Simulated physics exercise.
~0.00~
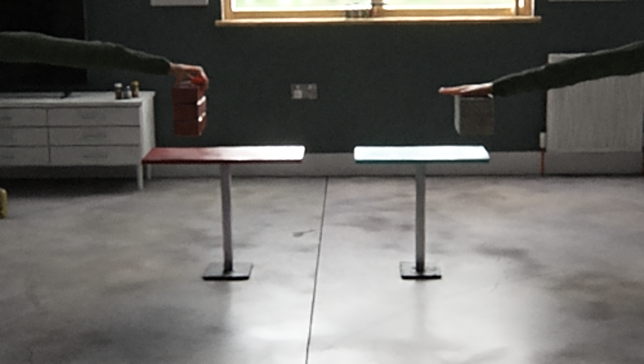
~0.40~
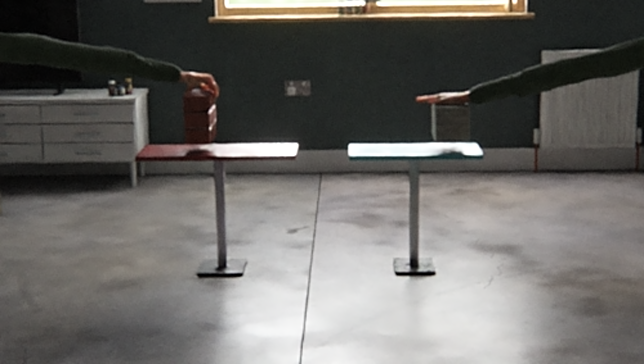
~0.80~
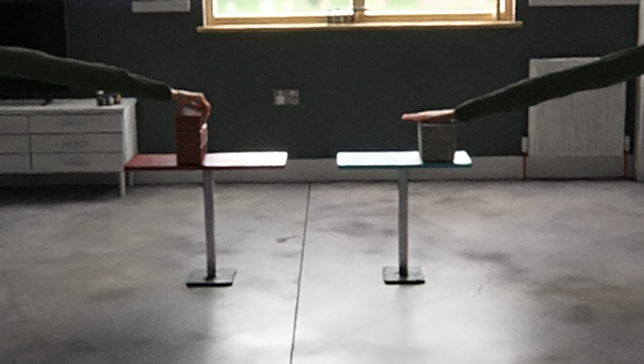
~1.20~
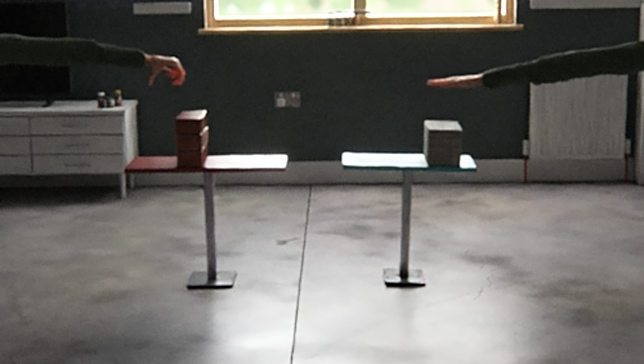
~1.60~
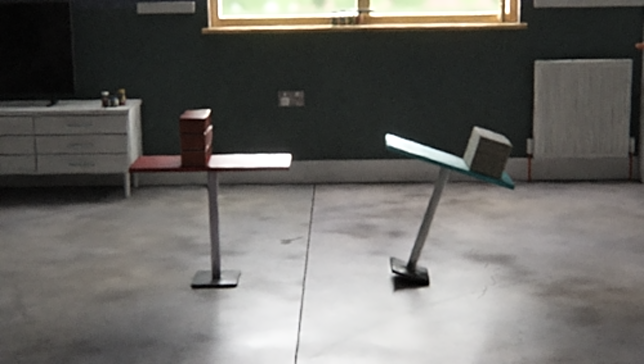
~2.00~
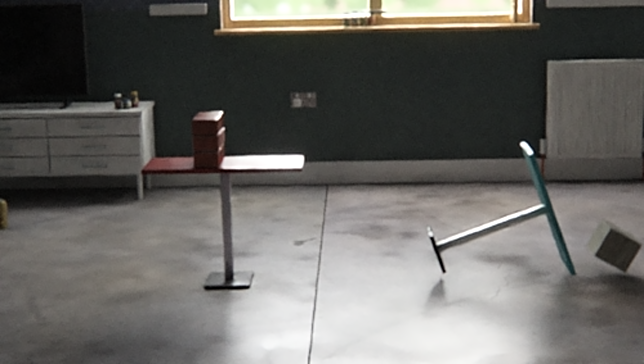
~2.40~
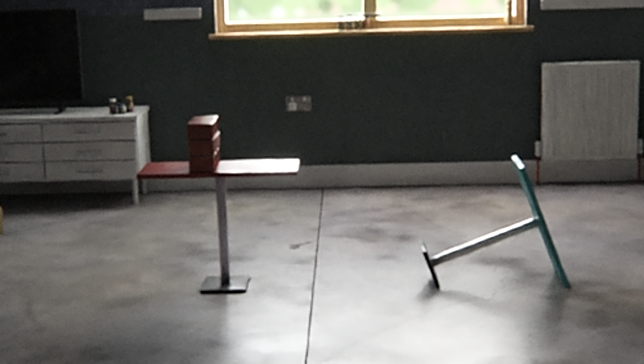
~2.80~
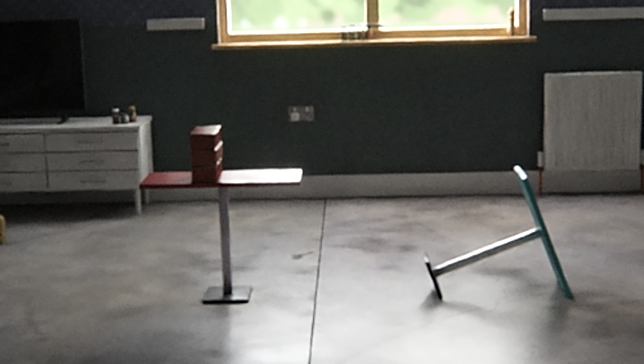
Turquoise table tipping over to the right after two hands set down blocks, its load tumbling off while the red table stands.
